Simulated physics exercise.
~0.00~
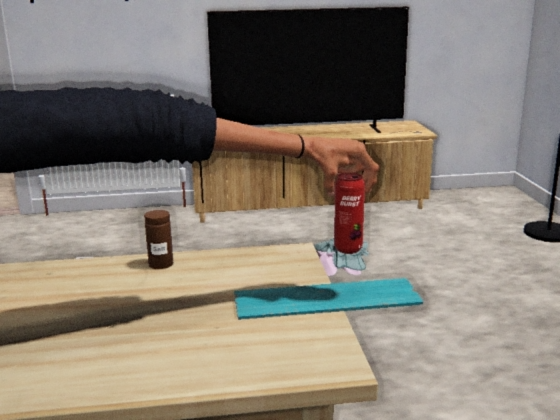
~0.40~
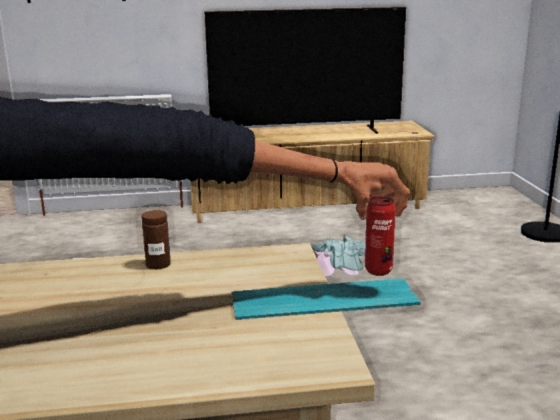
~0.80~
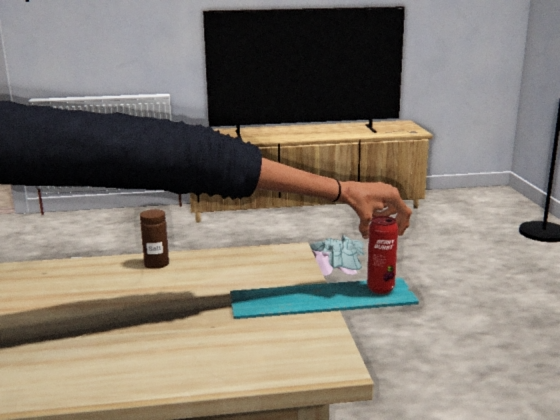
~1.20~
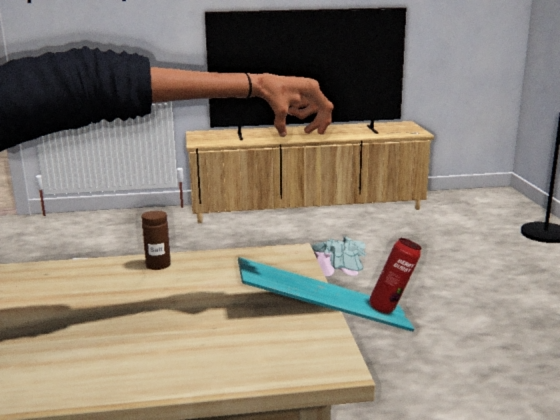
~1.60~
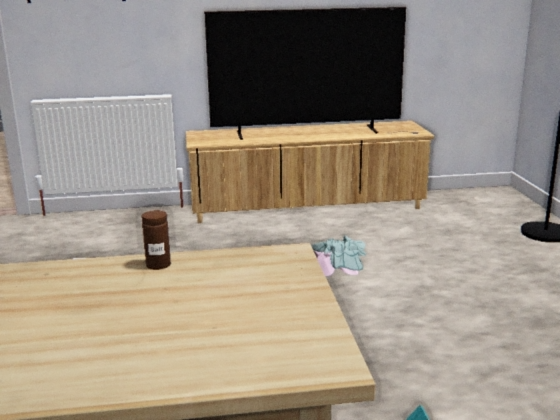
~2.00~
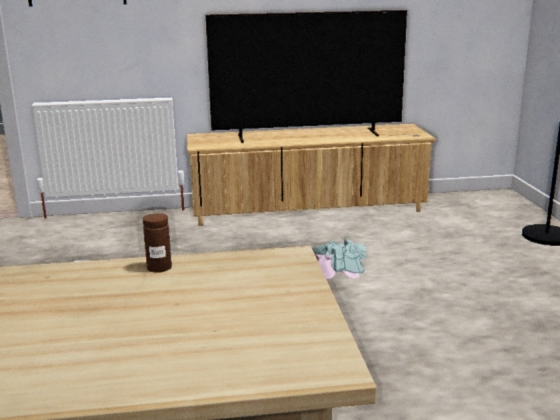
The clip opens on a wooden table where a turquoise board juts past the right edge, a brown jar stands nearby, and a dark-sleeved arm holds a red can above the board. The hand carries the can to the right and lowers it onto the overhanging end. Once the hand lets go and draws back, the board tips, its outer end dipping as the can leans with it. Both go over the edge, with only a turquoise corner briefly visible low beside the table. Finally, board and can are out of sight, while the brown jar still stands in place.
